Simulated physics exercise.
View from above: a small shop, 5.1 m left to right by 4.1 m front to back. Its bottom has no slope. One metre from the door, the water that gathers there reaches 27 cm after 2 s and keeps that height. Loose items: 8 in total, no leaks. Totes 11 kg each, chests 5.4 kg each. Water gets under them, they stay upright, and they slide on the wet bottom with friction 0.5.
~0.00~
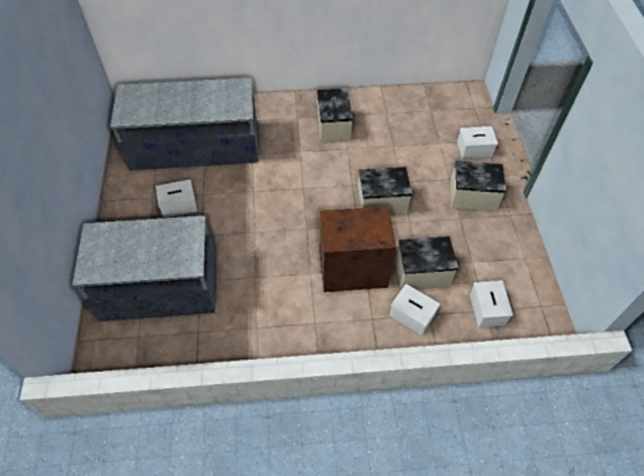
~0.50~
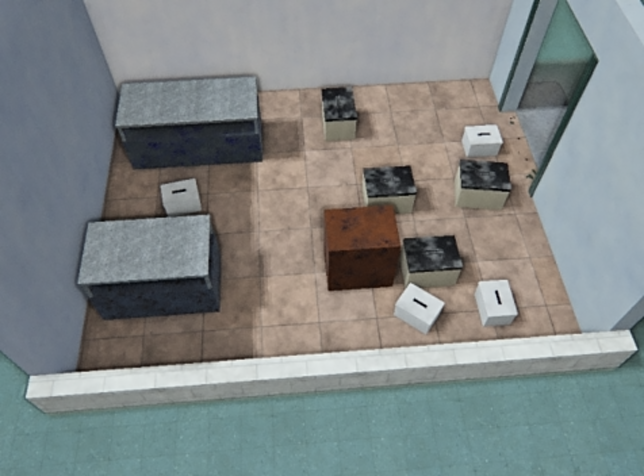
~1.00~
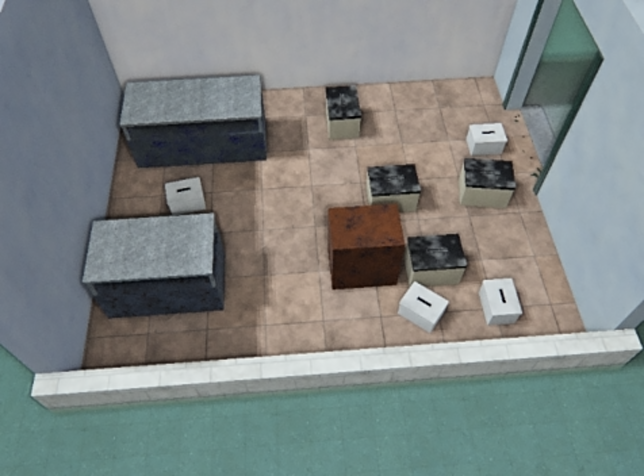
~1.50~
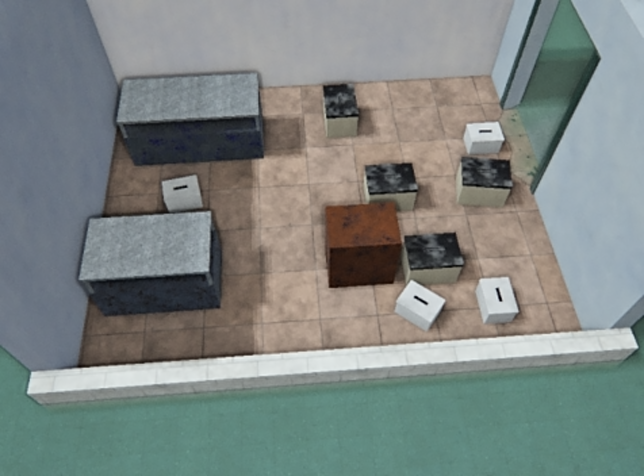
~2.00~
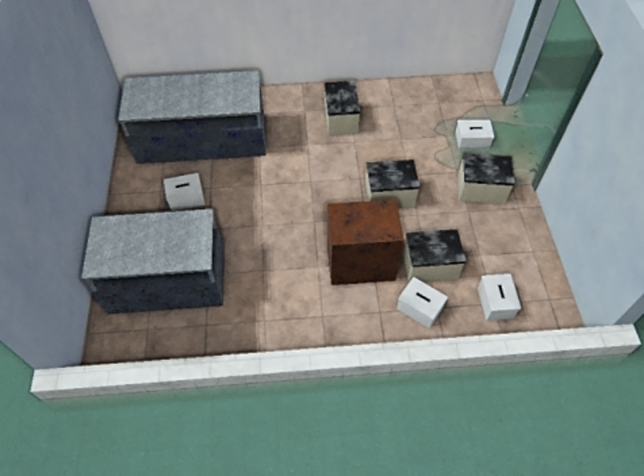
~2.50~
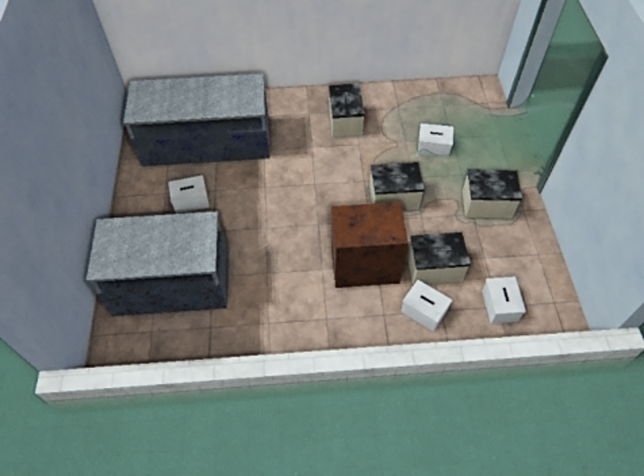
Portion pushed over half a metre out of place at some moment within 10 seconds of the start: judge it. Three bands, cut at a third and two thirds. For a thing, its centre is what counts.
Band: One third to two thirds.
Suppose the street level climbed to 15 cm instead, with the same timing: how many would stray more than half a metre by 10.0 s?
Under that setup the answer is 4.
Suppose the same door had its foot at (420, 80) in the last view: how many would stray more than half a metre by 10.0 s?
The answer then is 6.
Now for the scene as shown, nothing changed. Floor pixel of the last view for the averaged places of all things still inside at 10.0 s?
Mean floor pixel: About (367, 255).
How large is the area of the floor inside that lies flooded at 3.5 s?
Close to 9.0 m2, I'd say.
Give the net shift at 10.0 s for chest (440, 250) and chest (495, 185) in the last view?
Shifts: 40 cm / 100 cm.
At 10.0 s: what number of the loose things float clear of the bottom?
Total: 7.
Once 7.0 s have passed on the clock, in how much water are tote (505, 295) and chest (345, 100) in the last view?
Close to 3 and 12 centimetres.
After 3.5 s 4 of 8 are over 50 cm from their spots; 1 afloat.
After 4.5 s 4 of 8 are over 50 cm from their spots; 2 afloat.
After 7.0 s 4 of 8 are over 50 cm from their spots; 4 afloat.
After 10.0 s 5 of 8 are over 50 cm from their spots, and 5 have been at some point; 7 afloat.
